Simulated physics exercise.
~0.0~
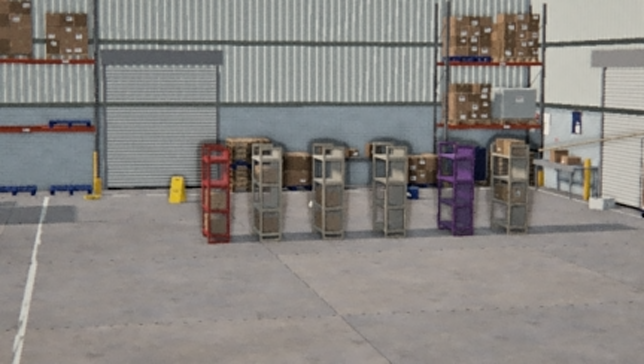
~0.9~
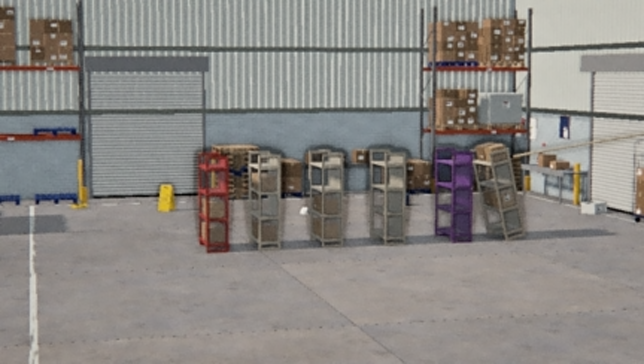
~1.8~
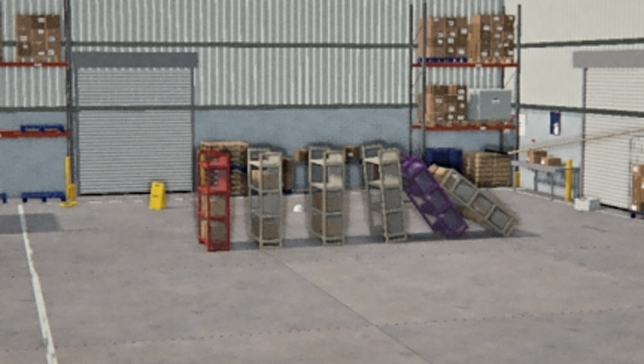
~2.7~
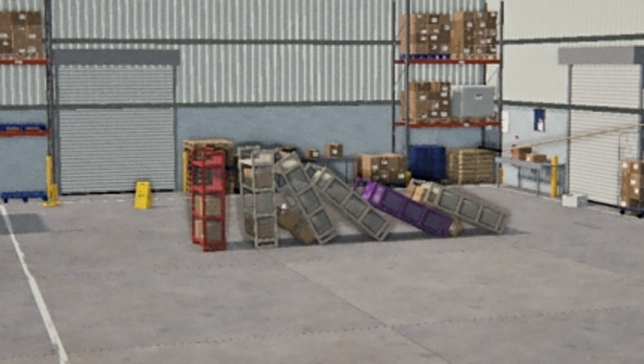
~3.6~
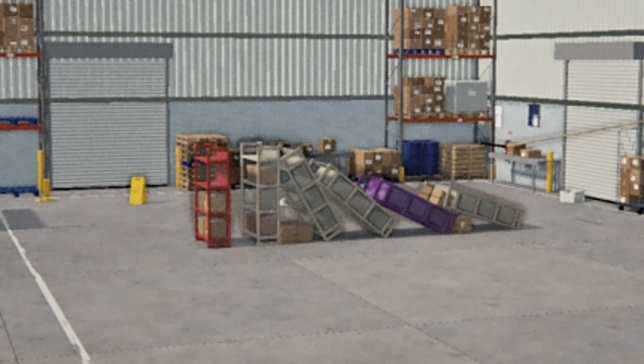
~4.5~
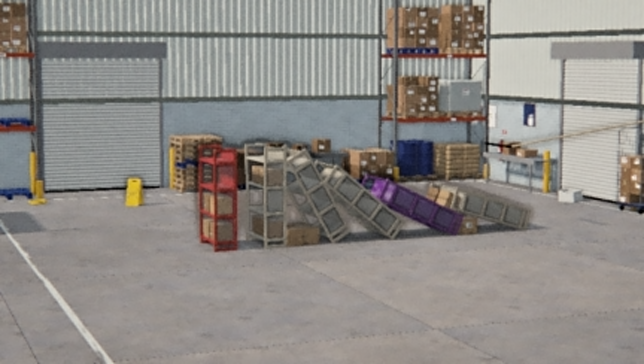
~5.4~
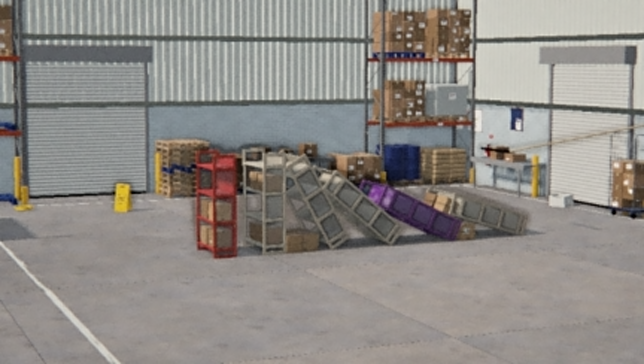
We see six shelving units standing in a row on a warehouse floor as the rightmost tips over to the right, followed by the purple one and two grey ones, spilling cartons; they end slumped in an overlapping line, while the red unit and its grey neighbour stay upright.
